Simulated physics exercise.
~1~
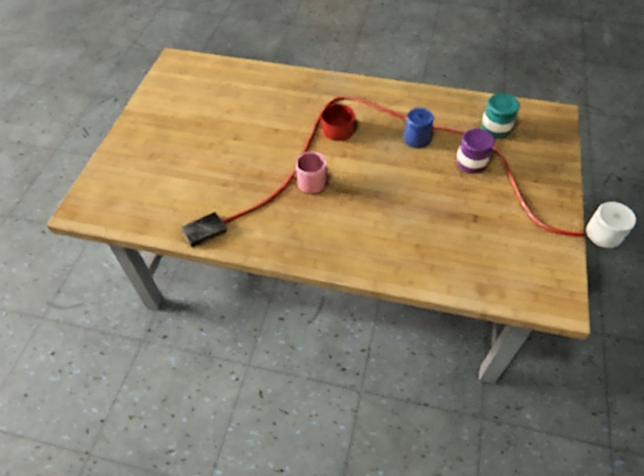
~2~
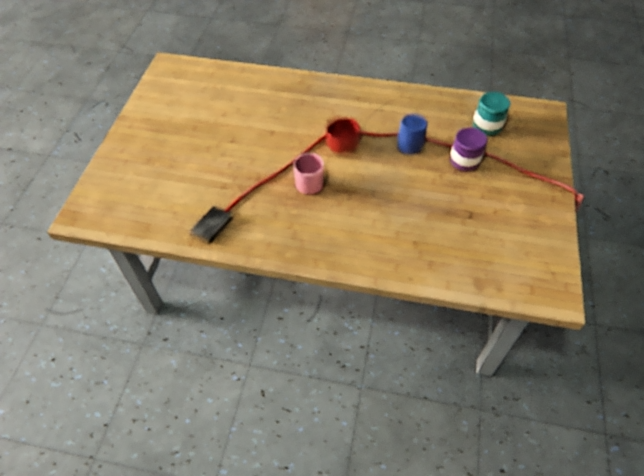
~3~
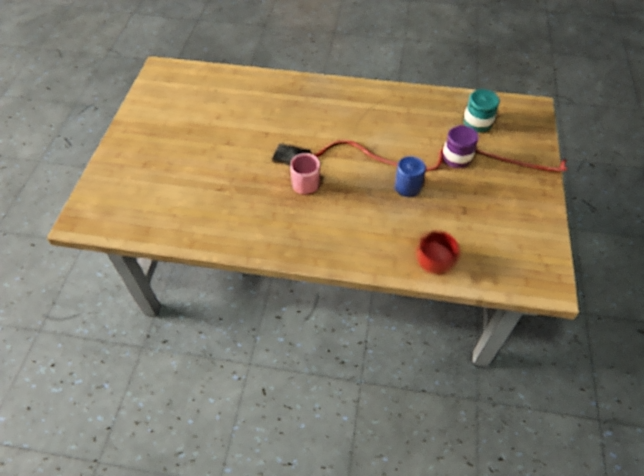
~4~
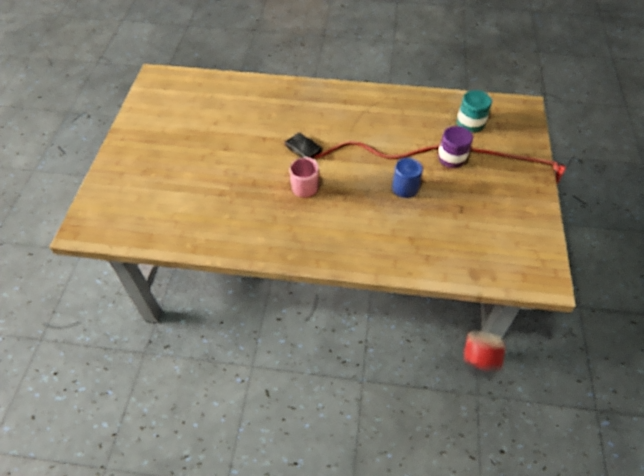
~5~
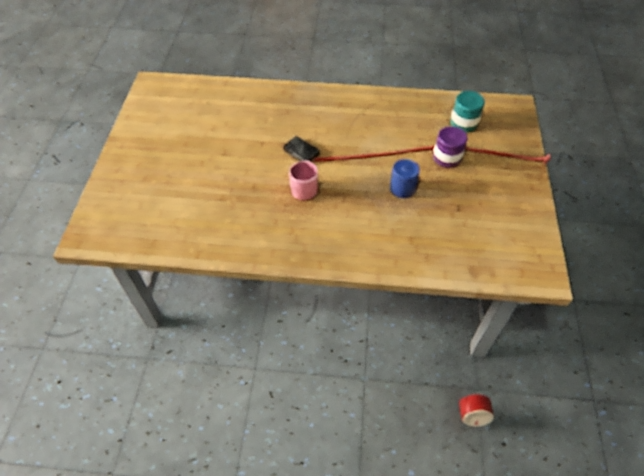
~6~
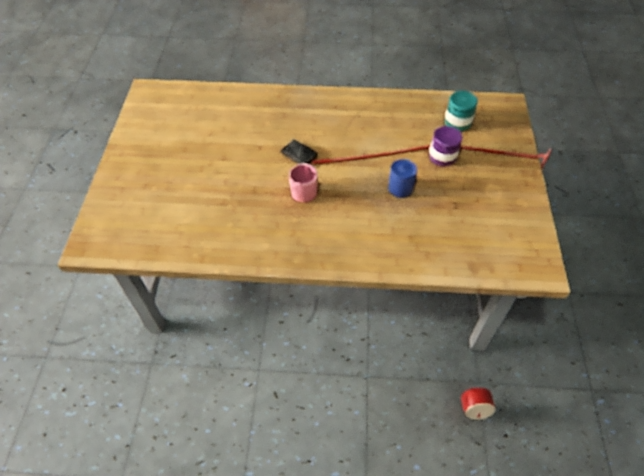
Red mug sliding across a wooden table and falling off the front edge as a cable drags a black phone, ending on the floor.
